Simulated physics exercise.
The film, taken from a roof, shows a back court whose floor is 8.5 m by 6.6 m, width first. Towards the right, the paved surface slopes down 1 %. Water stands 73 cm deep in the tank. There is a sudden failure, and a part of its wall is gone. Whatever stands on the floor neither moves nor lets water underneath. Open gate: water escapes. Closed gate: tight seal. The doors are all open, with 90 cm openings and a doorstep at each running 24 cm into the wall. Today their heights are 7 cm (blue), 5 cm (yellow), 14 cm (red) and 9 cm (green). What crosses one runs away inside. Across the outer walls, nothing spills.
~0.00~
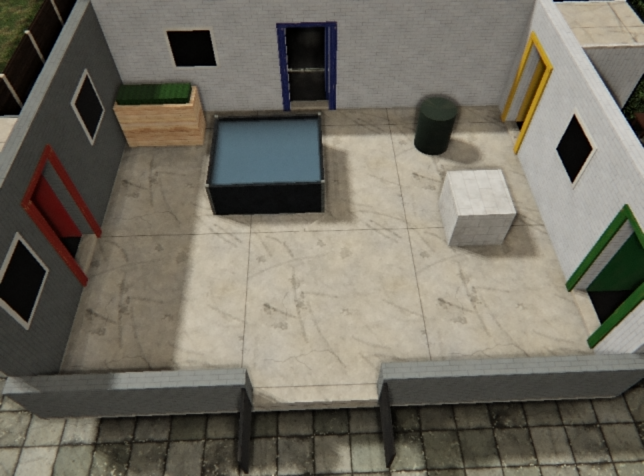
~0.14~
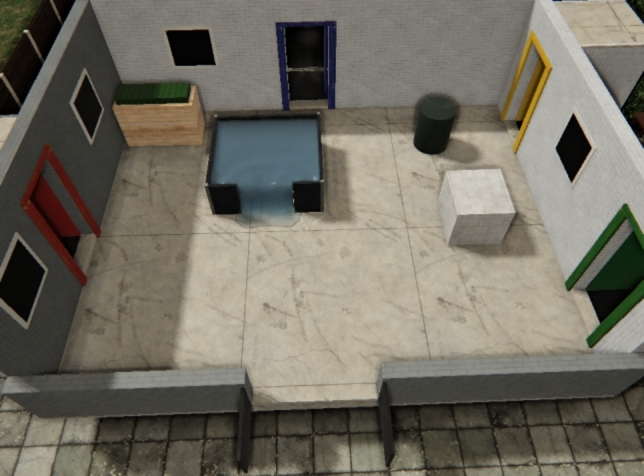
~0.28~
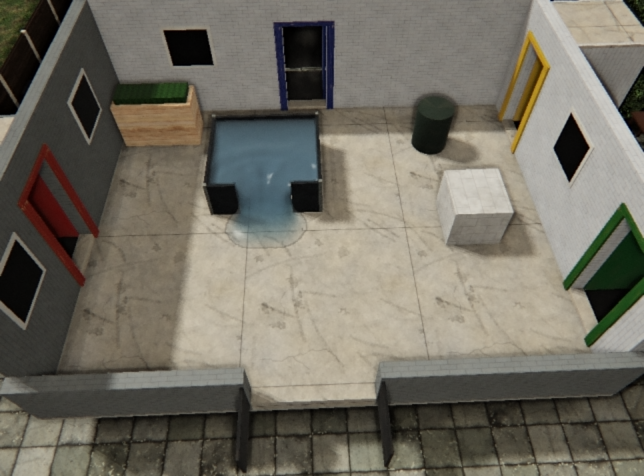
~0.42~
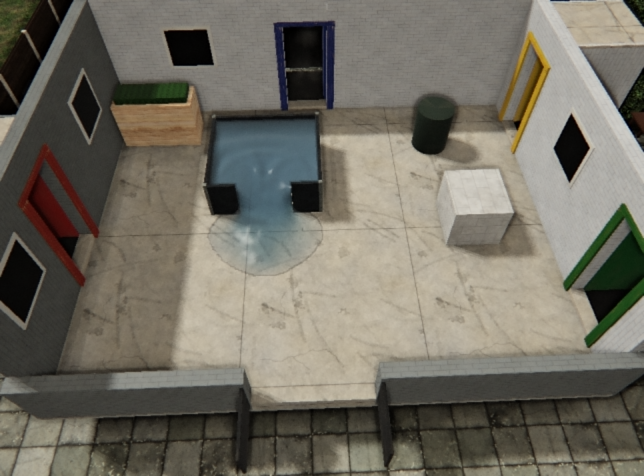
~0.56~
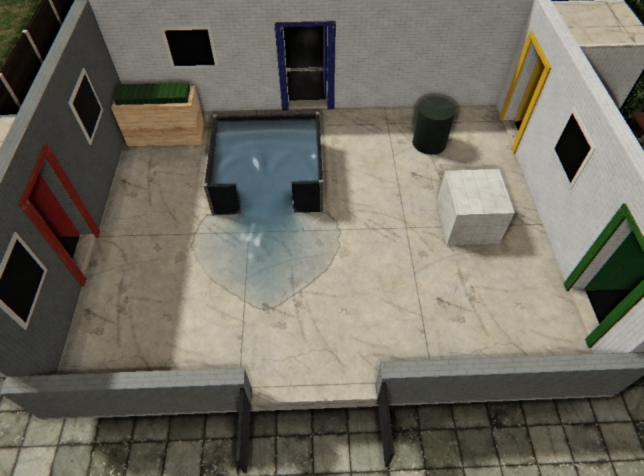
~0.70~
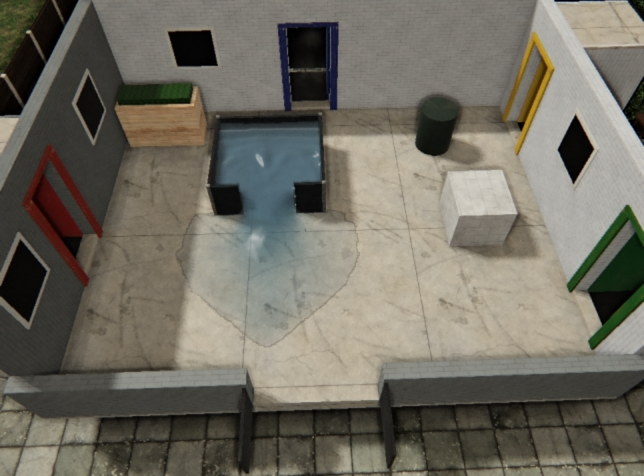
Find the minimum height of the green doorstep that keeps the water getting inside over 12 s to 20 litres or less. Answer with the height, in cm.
Roughly 6.5 cm.
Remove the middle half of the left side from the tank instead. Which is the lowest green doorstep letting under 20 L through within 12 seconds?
Then roughly 8.5 cm.
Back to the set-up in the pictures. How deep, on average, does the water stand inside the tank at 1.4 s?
Around 49 cm deep on average.
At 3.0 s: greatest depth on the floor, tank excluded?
28 cm.
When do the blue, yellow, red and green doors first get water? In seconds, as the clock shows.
Blue 8.0 s, yellow 7.0 s, red 3.0 s, green 3.4 s.
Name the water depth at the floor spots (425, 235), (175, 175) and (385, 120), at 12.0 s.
Close to 1, 6 and 3 cm, one after the other.
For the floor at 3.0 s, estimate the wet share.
Roughly 35 percent of the floor.
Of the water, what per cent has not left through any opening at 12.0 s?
Something near 64 out of a hundred parts.
After 1.4 s water covers 25 % of the floor, deepest (42 cm) near (273, 215); it has not reached the green door.
After 3.0 s water covers 35 % of the floor, deepest (28 cm) near (66, 394); it has not reached the green door.
After 12.0 s water covers 80 % of the floor, deepest (8 cm) near (591, 377); 7 cm at the green door, 5 litres in over its 9 cm doorstep.
At the green door as built, the water arrived by 3.4 s and peaked near 11 cm at 4.2 s.
Run again over the same 12 s with other heights there, 27 litres in over 6 cm, 9 litres over 8 cm. The limit of 20 litres is kept from about 6.5 cm up.
